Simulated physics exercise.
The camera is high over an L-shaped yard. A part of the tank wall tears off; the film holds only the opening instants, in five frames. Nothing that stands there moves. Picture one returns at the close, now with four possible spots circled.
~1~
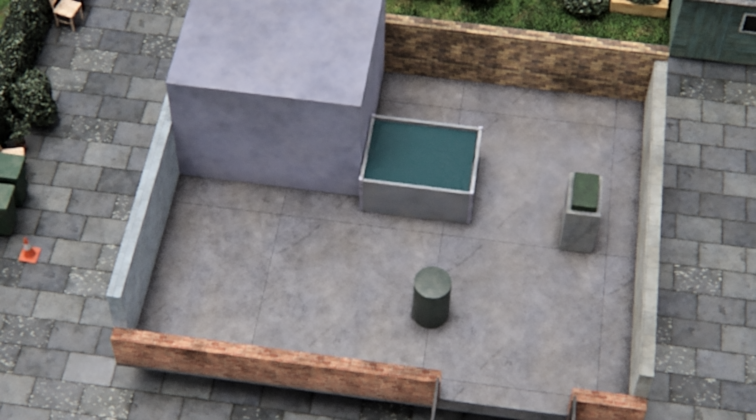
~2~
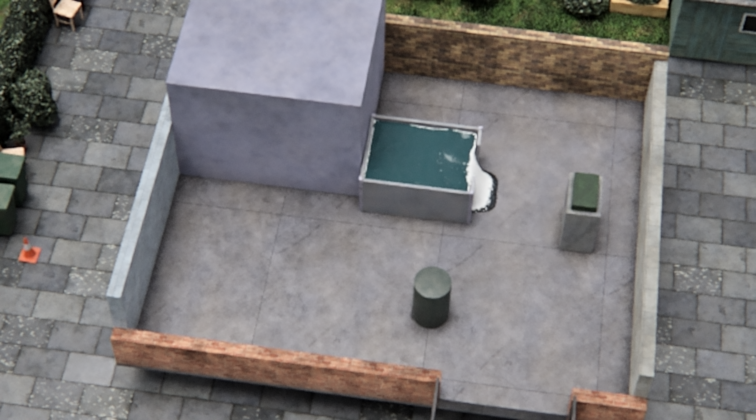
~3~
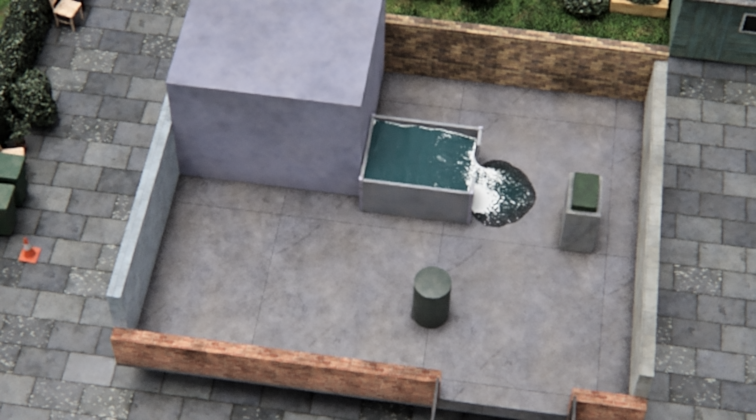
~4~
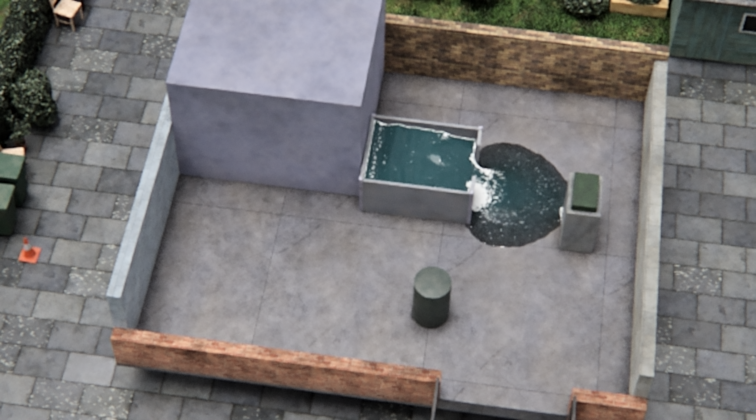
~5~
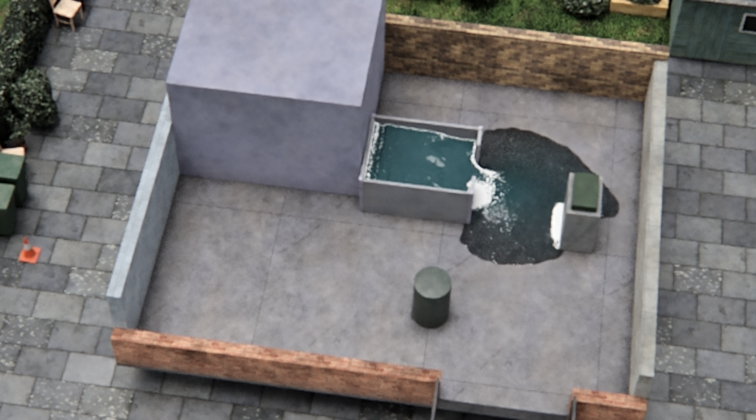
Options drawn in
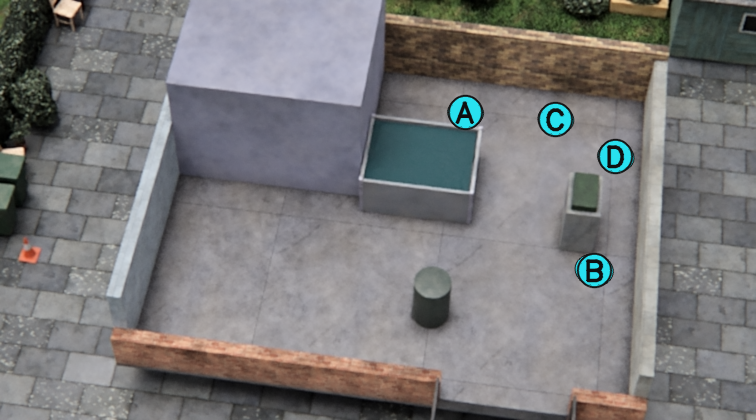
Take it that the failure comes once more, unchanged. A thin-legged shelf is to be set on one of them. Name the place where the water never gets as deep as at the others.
B is best.
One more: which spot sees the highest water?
That would be D.
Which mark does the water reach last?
Spot A.
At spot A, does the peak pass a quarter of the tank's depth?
No, less.
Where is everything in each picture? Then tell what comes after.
In the first picture, tank full, its middle at (421, 156); open gate at (506, 384).
In the second picture, 1 % of the ground under water, visible out to (489, 206).
In the third picture, 3 % of the ground under water, visible out to (528, 203).
In the fourth picture, 8 % of the ground under water, visible out to (556, 222).
In the fifth picture, 13 % of the ground under water, visible out to (557, 245).
In cyan, A at (465, 112); B at (594, 270); C at (555, 119); D at (615, 156).
If A is chosen, the water peaks at about 18 % of the depth that stood in the tank.
If B is chosen, the water peaks at about 7 % of the depth that stood in the tank.
If C is chosen, the water peaks at about 18 % of the depth that stood in the tank.
If D is chosen, the water peaks at about 28 % of the depth that stood in the tank.
